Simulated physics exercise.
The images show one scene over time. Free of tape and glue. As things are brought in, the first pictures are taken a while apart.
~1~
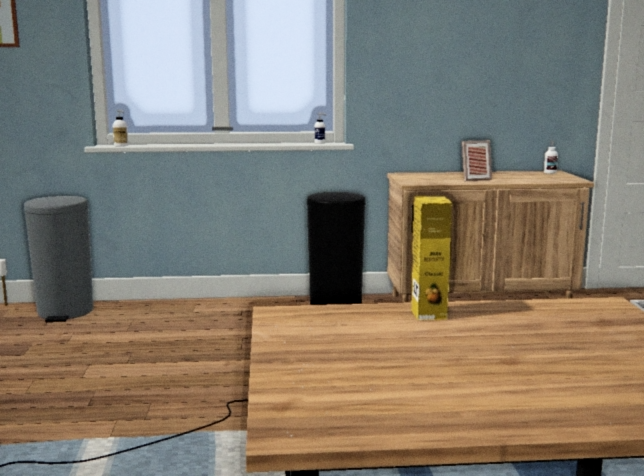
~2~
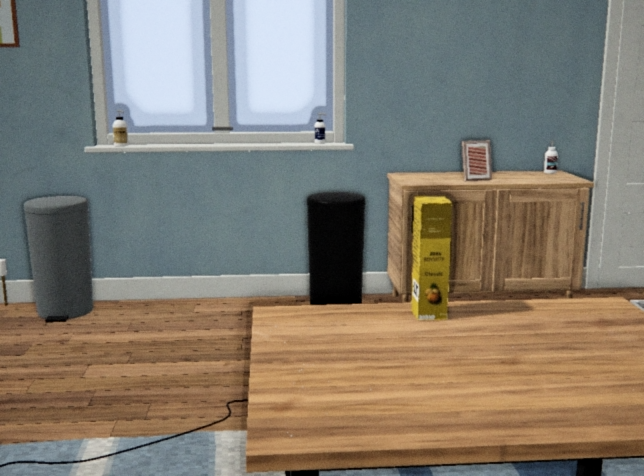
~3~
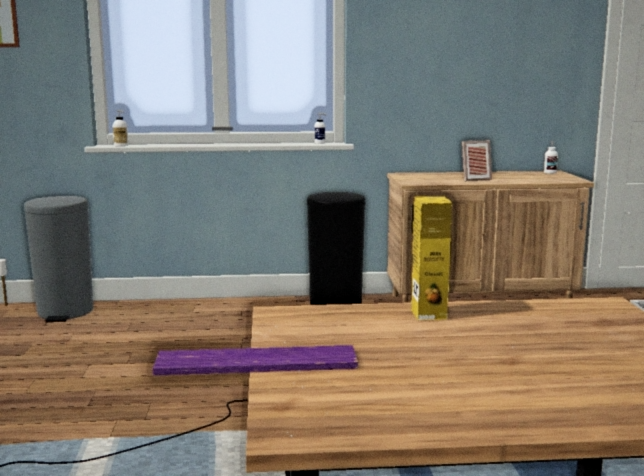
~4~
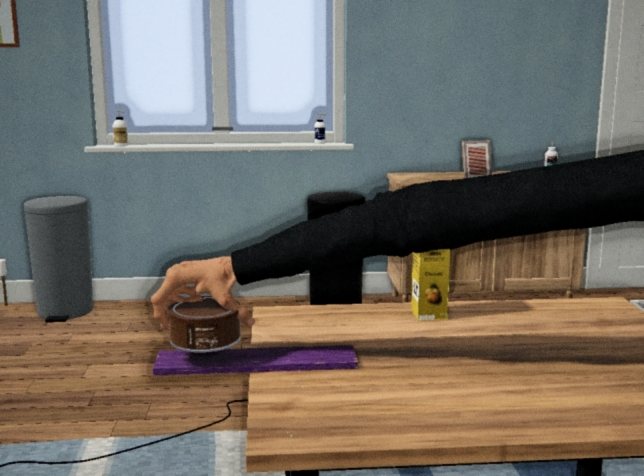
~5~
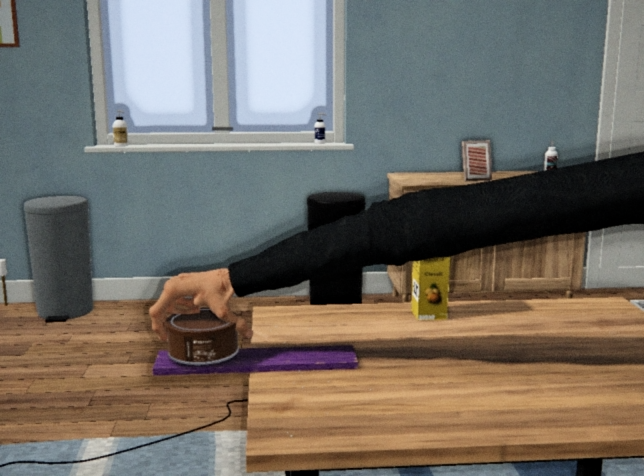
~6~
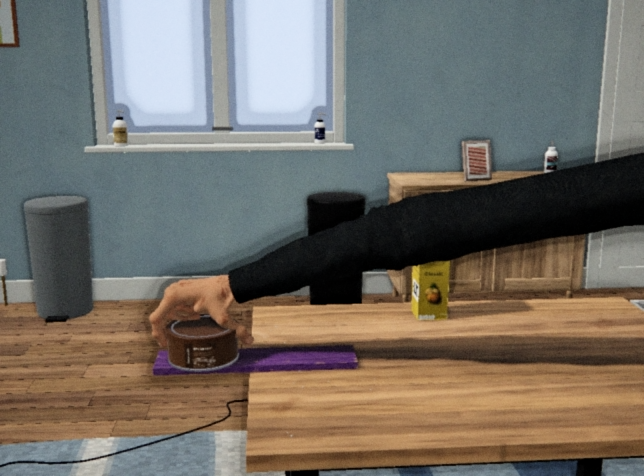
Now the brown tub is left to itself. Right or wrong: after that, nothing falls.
Wrong.
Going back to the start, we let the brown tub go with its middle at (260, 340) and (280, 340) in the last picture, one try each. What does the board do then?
The first time it does not fall, and the second time it does not fall.
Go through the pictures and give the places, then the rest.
In the first frame, the last thing is not in view yet.
In the second frame, the last thing is not in view yet.
In the third frame, the last thing is not in view yet; purple board (257, 360).
In the fourth frame, still above its spot; brown tub (205, 323); purple board (257, 360).
In the fifth frame, still above its spot; brown tub (203, 335); purple board (257, 360).
In the sixth frame, in place under the hand; brown tub (203, 342); purple board (257, 360).
Then, 0.40 s after the last picture, purple board and brown tub now down on the floor or falling.
Then, 0.60 s after the last picture, things are still on the move.
Then, 0.70 s after the last picture, as before.
By the end, down on the floor or falling, purple board and brown tub; yellow carton in place. The board comes down.
